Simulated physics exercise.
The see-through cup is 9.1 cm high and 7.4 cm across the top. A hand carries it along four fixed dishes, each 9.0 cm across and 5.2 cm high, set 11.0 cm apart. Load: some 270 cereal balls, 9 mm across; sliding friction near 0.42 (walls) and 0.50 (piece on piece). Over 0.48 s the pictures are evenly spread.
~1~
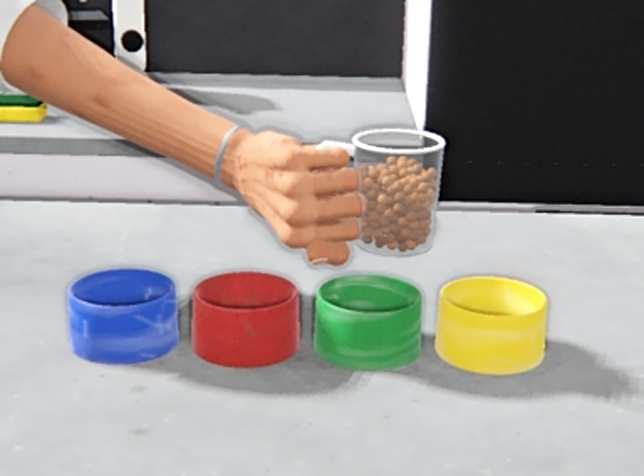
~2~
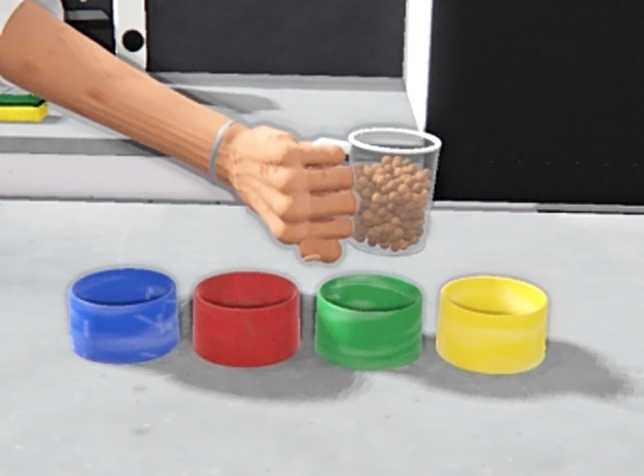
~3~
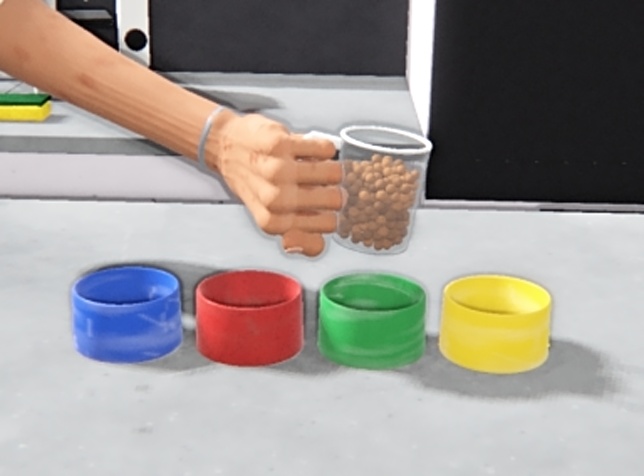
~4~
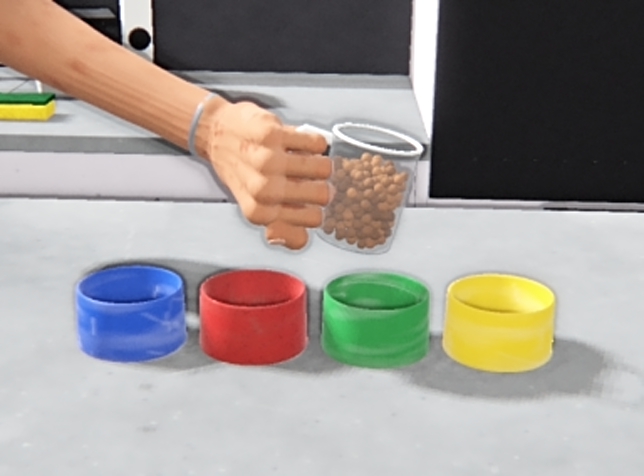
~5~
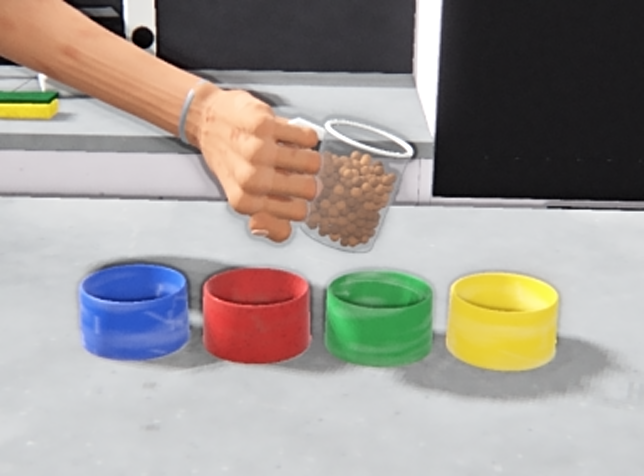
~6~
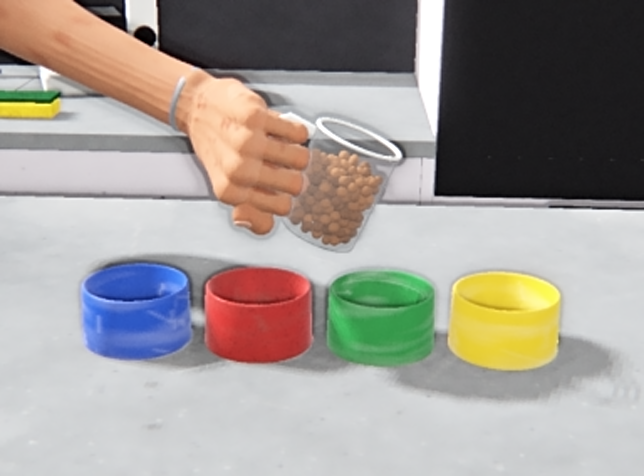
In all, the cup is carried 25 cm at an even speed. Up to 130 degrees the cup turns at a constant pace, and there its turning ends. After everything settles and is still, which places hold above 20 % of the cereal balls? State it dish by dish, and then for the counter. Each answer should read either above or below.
Red - below, blue - above, green - below, yellow - below, counter - above.
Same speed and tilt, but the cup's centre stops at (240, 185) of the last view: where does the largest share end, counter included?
Result: Largest portion at red.
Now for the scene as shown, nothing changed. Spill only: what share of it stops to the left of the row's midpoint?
Roughly 100 per cent.
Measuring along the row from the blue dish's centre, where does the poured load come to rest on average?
The average sits about 4 cm from the centre, on its right.
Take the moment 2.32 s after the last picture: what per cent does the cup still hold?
Approx. 0 % - an estimate.
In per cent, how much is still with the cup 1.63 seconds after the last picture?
Some 95 per cent of the load.
Then, 0.98 s after the last picture, tilt 72 degrees; cup holds 100 %.
Then, 1.63 s after the last picture, tilt 105 degrees; cup holds 95 %, blue 5 %.
Then, 2.32 s after the last picture, tilt 130 degrees; cup holds 0 %, red 5 %, blue 55 %.
In the end, red 5 %, blue 55 %, green 0 %, yellow 0 %, counter 40 %.
